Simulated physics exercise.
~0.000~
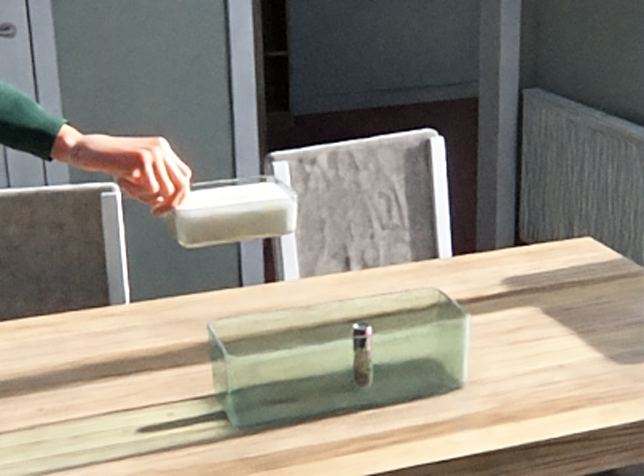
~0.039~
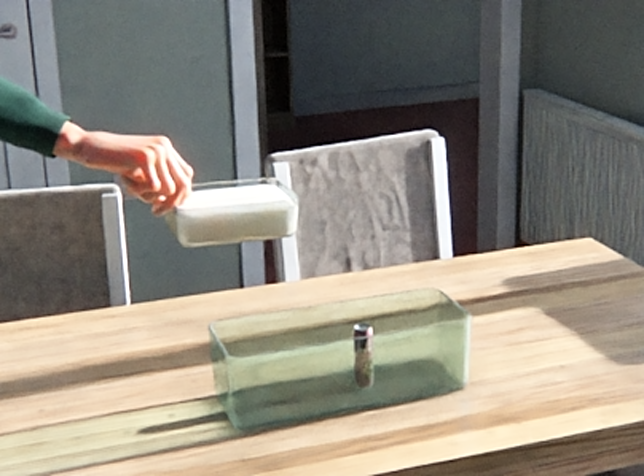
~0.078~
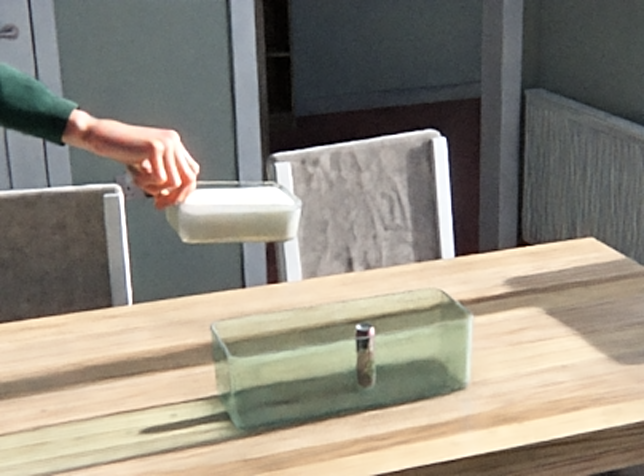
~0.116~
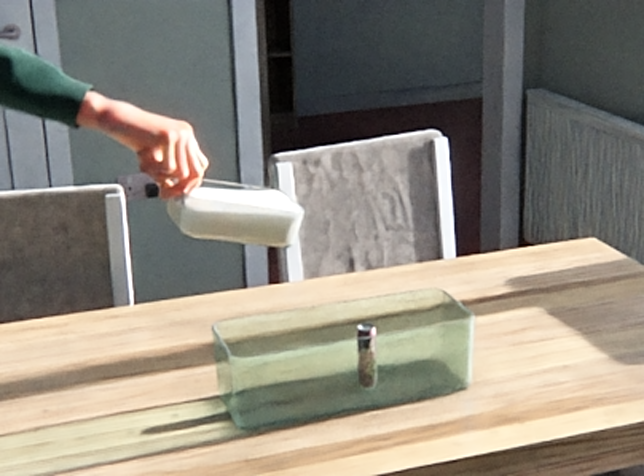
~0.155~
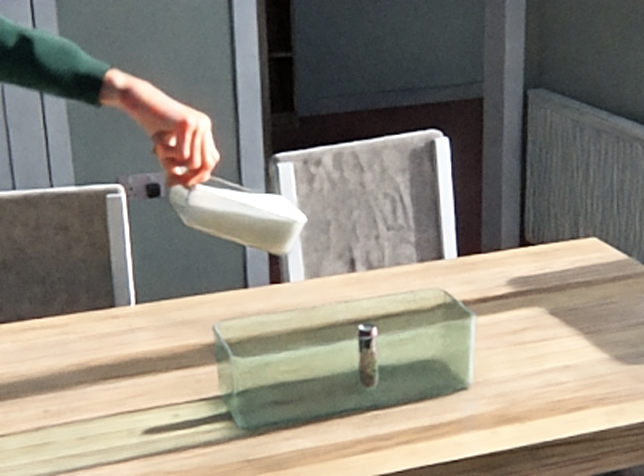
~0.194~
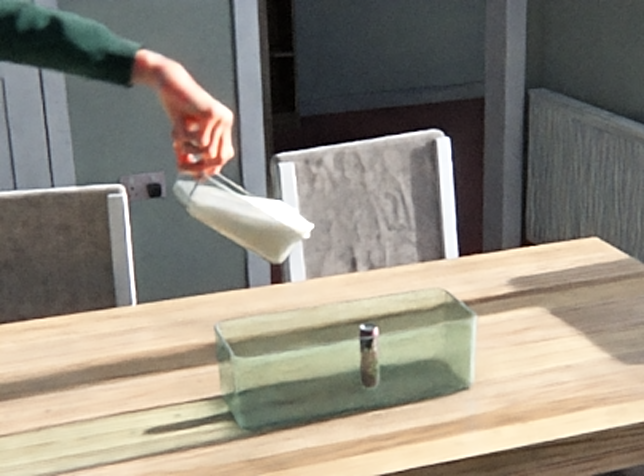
The video shows a hand in a green sleeve holding a clear tub of white liquid above a greenish glass basin with a small cylindrical object inside, on a wooden table, then steadily tilting the tub rightwards.
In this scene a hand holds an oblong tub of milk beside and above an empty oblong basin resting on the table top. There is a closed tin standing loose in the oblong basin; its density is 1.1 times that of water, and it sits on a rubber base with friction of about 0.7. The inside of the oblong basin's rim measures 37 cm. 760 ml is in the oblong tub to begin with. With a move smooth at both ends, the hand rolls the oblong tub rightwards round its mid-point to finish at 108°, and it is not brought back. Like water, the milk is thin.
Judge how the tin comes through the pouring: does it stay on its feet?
It's bound to be brought down.
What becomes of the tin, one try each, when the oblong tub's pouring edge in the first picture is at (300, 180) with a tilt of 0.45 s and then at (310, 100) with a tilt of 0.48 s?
First it tips over; then it stays on its base.
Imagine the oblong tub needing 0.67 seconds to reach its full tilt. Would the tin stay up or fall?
In that case the tin overturns.
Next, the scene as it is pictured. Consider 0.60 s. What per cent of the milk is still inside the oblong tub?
I reckon near 1 per cent still sits there.
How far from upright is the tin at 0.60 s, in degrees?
The lean is some 5° away from upright.
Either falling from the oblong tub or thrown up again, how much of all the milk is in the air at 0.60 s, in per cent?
About 8 percent.
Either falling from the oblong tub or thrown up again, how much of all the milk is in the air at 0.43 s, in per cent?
Some 52 per cent, I reckon.
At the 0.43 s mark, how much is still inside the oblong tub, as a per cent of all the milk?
9 %.
By 0.43 s the tilt is 105° and 9 per cent is still to pour; the tin stands where it began.
By 0.60 s the tilt is 108° and 1 per cent is still to pour; the tin stands 2 cm from where it began.
By 0.78 s the tilt is 108° and 0 per cent is still to pour; the tin leans 13°.
By 0.98 s the tilt is 108° and 0 per cent is still to pour; the tin lies on its side.
At rest the tin lies on its side.
